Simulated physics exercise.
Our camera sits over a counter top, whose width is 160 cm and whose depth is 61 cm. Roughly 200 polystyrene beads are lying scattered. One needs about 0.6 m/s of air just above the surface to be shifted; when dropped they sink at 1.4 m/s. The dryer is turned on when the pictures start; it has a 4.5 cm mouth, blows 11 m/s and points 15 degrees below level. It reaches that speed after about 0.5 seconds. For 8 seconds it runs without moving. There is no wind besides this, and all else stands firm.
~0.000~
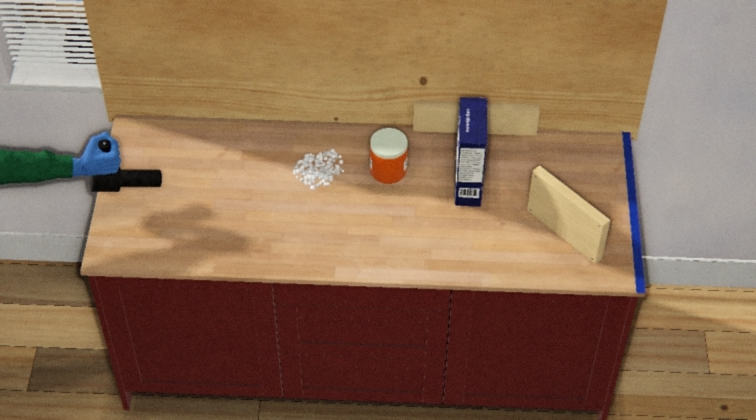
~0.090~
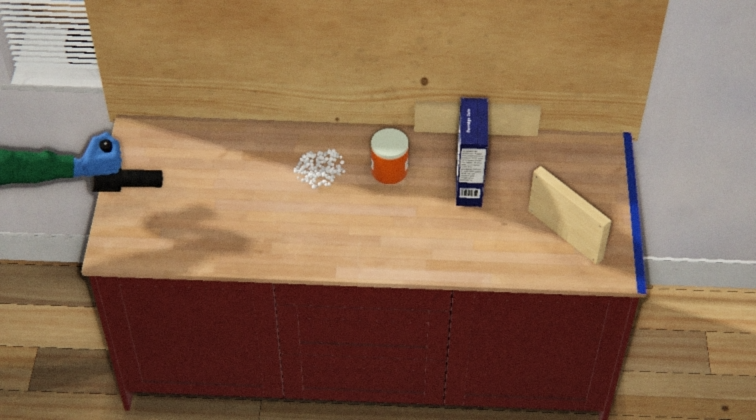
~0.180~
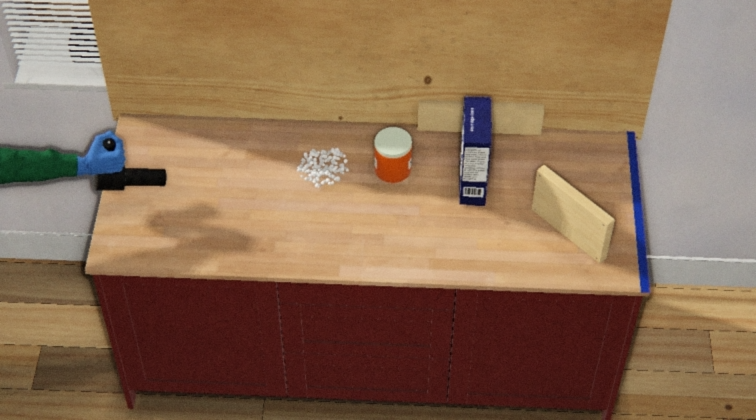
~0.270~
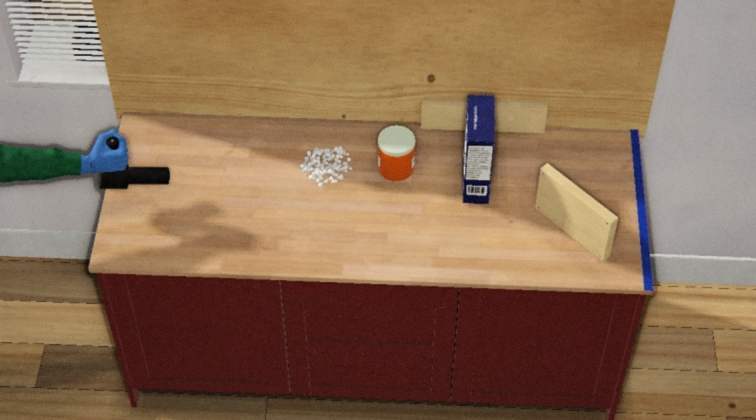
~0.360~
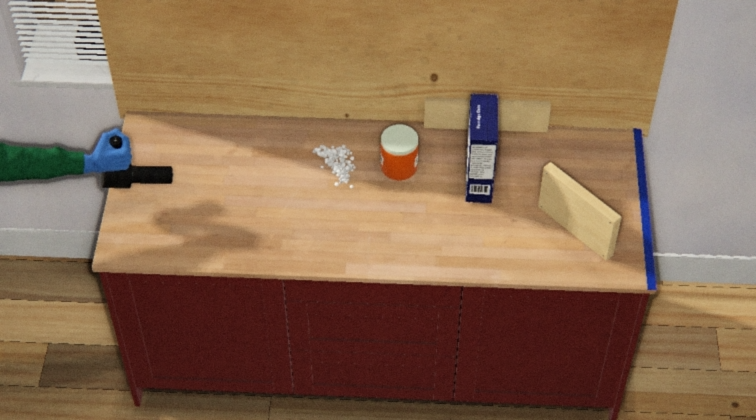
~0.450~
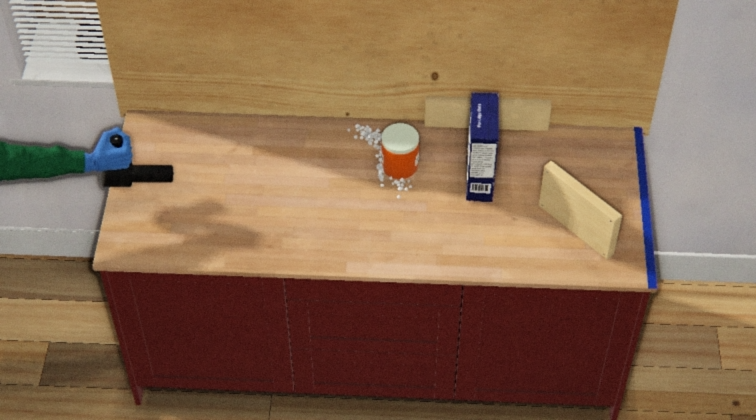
On a wooden counter top, white beads lie still, then scatter right around an orange jar.
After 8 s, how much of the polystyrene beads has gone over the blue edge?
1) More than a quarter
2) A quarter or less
More than a quarter.
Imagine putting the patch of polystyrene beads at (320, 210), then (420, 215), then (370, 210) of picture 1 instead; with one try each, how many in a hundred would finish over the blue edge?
Taking the three spots in order, you'd get around 10 percent, 10 percent and 15 percent.
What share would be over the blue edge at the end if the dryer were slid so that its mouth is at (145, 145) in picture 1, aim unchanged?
The share would be near 20 %.
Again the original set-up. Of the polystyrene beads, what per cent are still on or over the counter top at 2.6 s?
Estimate: Near 30 percent.
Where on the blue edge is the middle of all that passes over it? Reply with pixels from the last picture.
I'd point to somewhere near (644, 145).
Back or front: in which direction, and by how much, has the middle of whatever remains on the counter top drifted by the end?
It has shifted to the far side, by around 5 cm.
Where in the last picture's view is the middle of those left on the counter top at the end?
Centre point: About (609, 166).
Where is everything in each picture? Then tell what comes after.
In the first picture, the middle of the polystyrene beads is near (317, 170), none has stirred yet and the mouth of the dryer is at (160, 179).
In the second picture, the middle of the polystyrene beads is near (318, 171), none has stirred yet and the blue edge is centred on (638, 210).
In the third picture, the middle of the polystyrene beads is near (321, 170), none has stirred yet, the top of a jar is at (393, 141) and the top of a carton is at (478, 119).
In the fourth picture, the middle of the polystyrene beads is near (325, 168) and none has stirred yet.
In the fifth picture, the middle of the polystyrene beads is near (337, 163), the farthest in sight from the dryer is at (351, 154) and about 50 % have left their places.
In the sixth picture, the middle of the polystyrene beads is near (381, 148), the farthest in sight from the dryer is at (411, 187) and all have left their places.
After 1.6 s, 57 % are over the blue edge; the middle of those still in play is near (589, 164); 52 % have settled or left.
After 2.6 s, 61 % are over the blue edge; the middle of those still in play is near (595, 166); 66 % have settled or left.
After 4.4 s, 66 % are over the blue edge; the middle of those still in play is near (606, 166); 74 % have settled or left.
After 8.0 s, at the end, 71 % are over the blue edge; the middle of those still in play is near (609, 166).
